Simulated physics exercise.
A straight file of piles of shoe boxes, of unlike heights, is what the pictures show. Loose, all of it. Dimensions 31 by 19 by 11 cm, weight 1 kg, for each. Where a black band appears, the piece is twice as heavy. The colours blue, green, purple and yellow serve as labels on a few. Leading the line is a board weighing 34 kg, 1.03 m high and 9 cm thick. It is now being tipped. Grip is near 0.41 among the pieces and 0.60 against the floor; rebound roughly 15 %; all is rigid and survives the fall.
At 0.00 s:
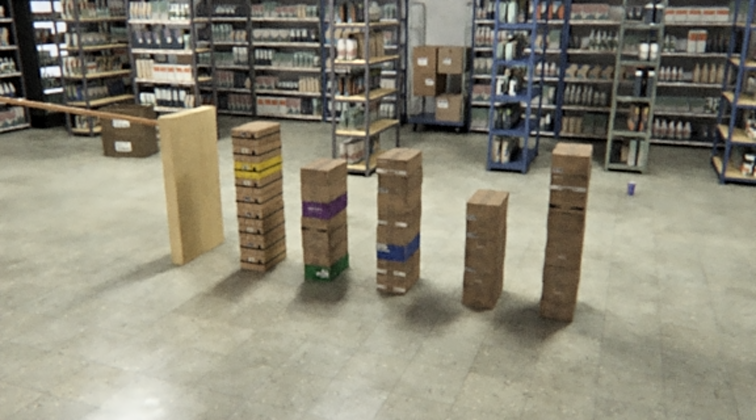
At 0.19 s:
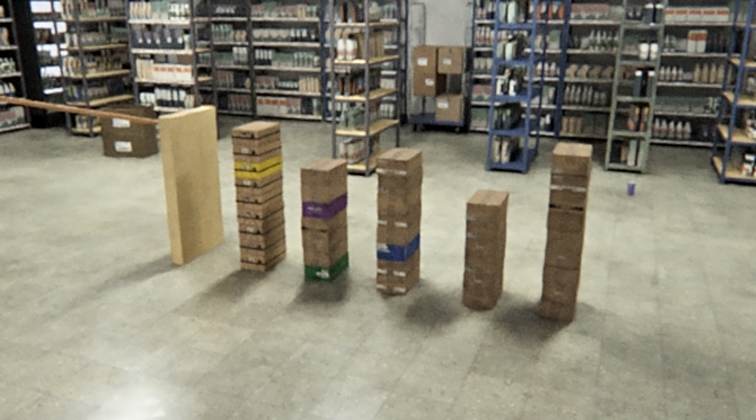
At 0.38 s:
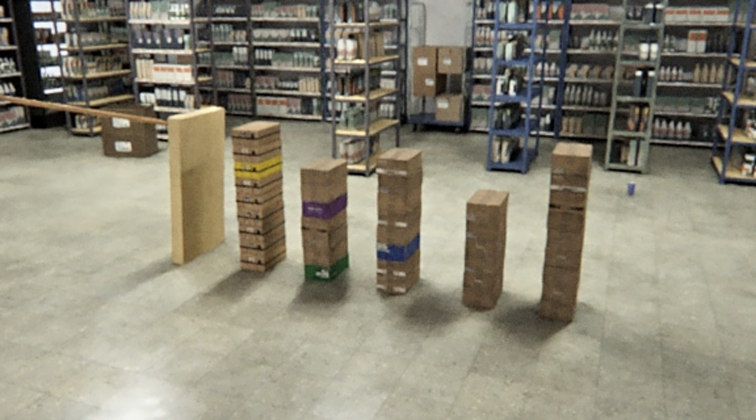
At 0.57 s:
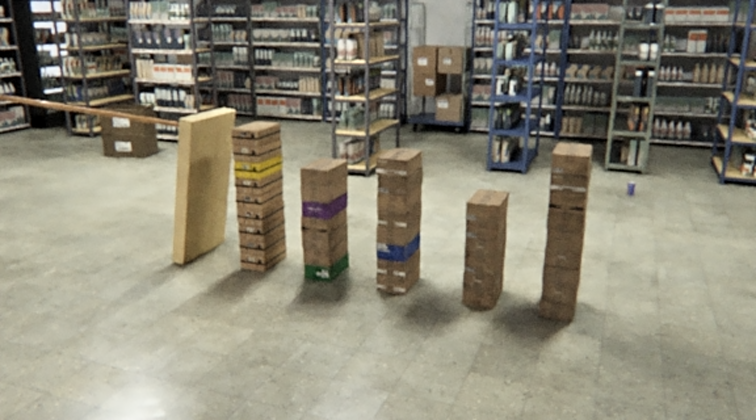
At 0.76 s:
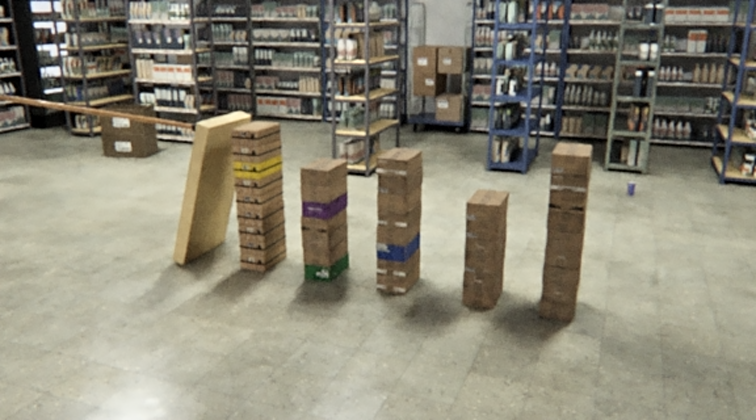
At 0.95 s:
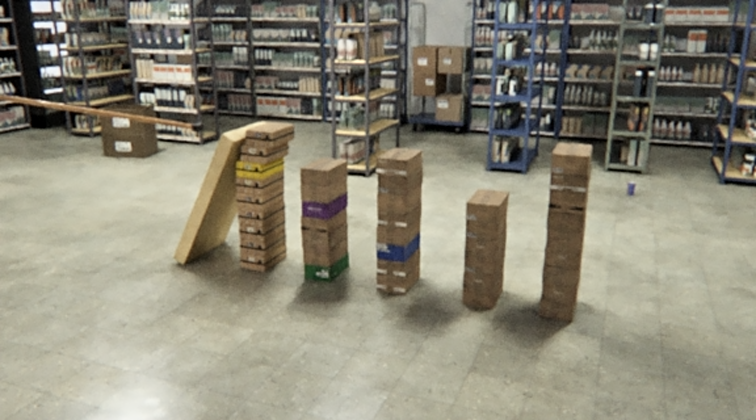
In a warehouse aisle, a pole nudges a wooden board, which tilts right and leans into the nearest of five box stacks, shifting its upper boxes.
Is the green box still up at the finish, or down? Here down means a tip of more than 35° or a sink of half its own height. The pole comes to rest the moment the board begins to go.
Still up.
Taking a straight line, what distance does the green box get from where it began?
It finishes around 8 cm from its starting point.
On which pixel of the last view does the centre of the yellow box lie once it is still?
It ends up centred close to (382, 237).
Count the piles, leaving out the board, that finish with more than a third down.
I make it 5 of the piles.
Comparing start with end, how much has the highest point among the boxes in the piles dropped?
Something like 42 cm, give or take.
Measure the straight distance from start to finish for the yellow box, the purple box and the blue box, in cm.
Net displacement, roughly: Yellow ~ 100 cm, purple ~ 80 cm, blue ~ 40 cm.
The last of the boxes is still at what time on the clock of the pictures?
At roughly 3.5 seconds.
After 1.50 s, board 69° from upright; 10 of the 39 boxes down; green box leaning 17°; yellow box leaning 22°, 16 cm lower.
After 2.36 s, board 72° from upright; 26 of the 39 boxes down; green box shifted 8 cm; yellow box on its side.
At rest (3.6 s), board 72° from upright; 35 of the 39 boxes down; green box shifted 8 cm; yellow box on its side; blue box leaning 41°, 17 cm lower. As the last picture would show them, middles, green box near (339, 266), yellow box near (382, 237).
